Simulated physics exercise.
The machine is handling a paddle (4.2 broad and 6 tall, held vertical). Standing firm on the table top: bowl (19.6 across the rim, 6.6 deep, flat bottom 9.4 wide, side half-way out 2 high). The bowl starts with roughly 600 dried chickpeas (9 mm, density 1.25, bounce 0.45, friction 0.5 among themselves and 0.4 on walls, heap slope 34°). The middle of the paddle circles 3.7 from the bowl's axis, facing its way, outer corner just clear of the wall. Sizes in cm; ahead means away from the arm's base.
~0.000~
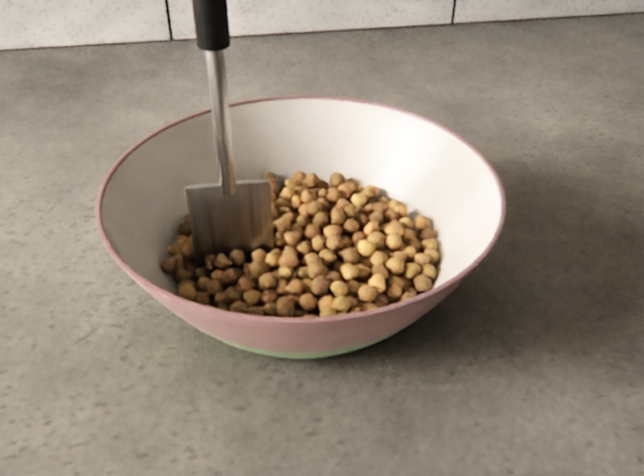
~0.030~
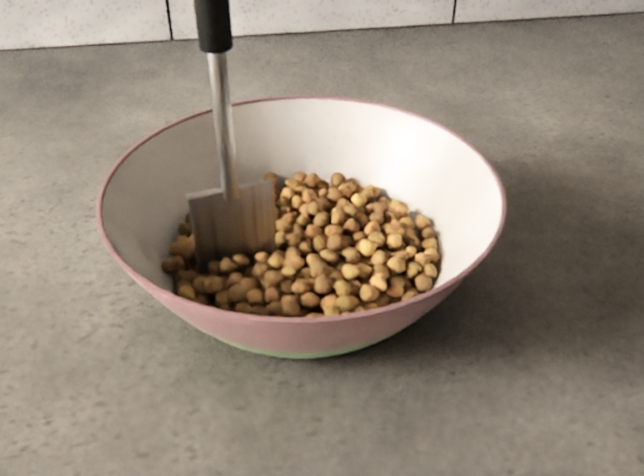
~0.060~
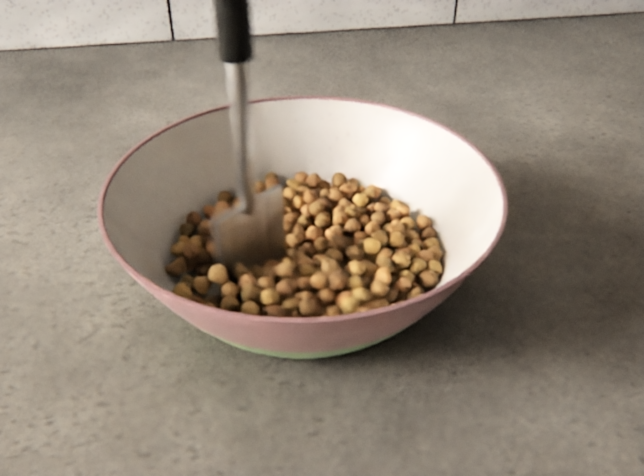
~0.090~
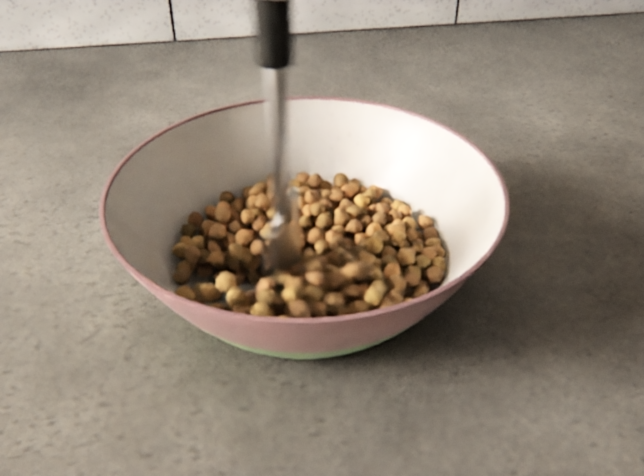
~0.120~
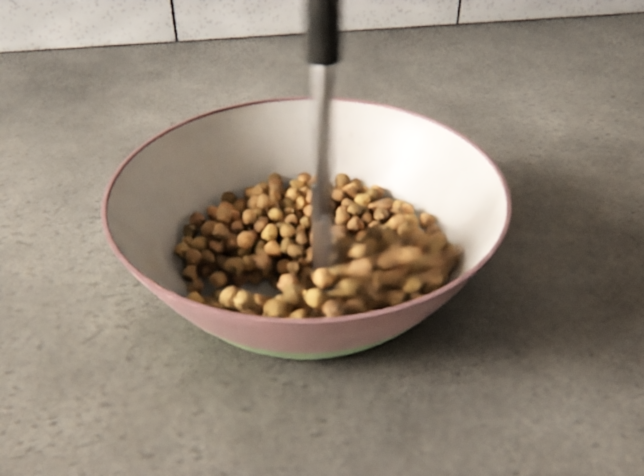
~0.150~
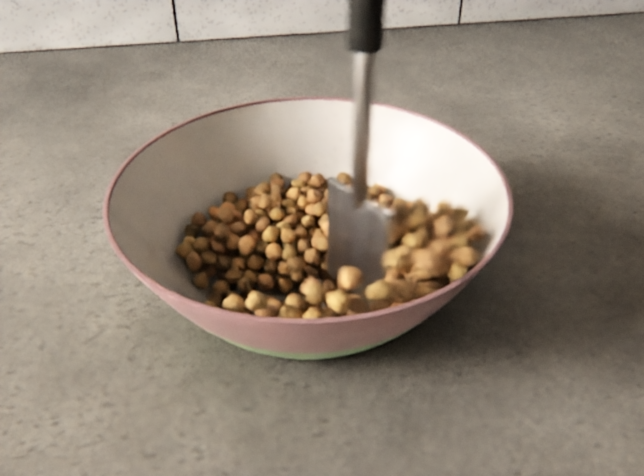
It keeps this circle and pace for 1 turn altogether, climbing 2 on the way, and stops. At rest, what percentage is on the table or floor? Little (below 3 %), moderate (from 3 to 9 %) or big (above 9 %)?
On the table or floor the share is moderate, from 3 to 9 %.
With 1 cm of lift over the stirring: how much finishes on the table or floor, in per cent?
About 5 per cent.
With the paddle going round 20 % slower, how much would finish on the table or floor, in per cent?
It would be near 0 per cent.
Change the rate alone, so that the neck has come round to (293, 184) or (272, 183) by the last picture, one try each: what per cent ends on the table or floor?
Some 0 and 0 per cent.
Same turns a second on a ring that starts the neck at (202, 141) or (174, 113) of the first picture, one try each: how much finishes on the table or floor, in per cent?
Some 5 and 0 per cent.
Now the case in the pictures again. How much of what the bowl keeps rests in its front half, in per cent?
About 45 per cent.
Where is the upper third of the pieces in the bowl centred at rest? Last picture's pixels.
Near (287, 225).
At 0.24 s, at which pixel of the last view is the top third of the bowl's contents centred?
At about (402, 180).
After 0.24 s, 209° round, highest piece 9 above the table; 589 in the bowl, 12 in flight or on the tool.
After 0.34 s, 297° round, highest piece 9 above the table; 574 in the bowl, 14 on the table or floor, 13 in flight or on the tool.
After 0.58 s, 0° round, highest piece 5 above the table; 567 in the bowl, 34 on the table or floor.
After 1.28 s, 0° round, highest piece 5 above the table; 567 in the bowl, 34 on the table or floor.
In the end, 567 in the bowl, 34 on the table or floor. That is 6 % on the table or floor.
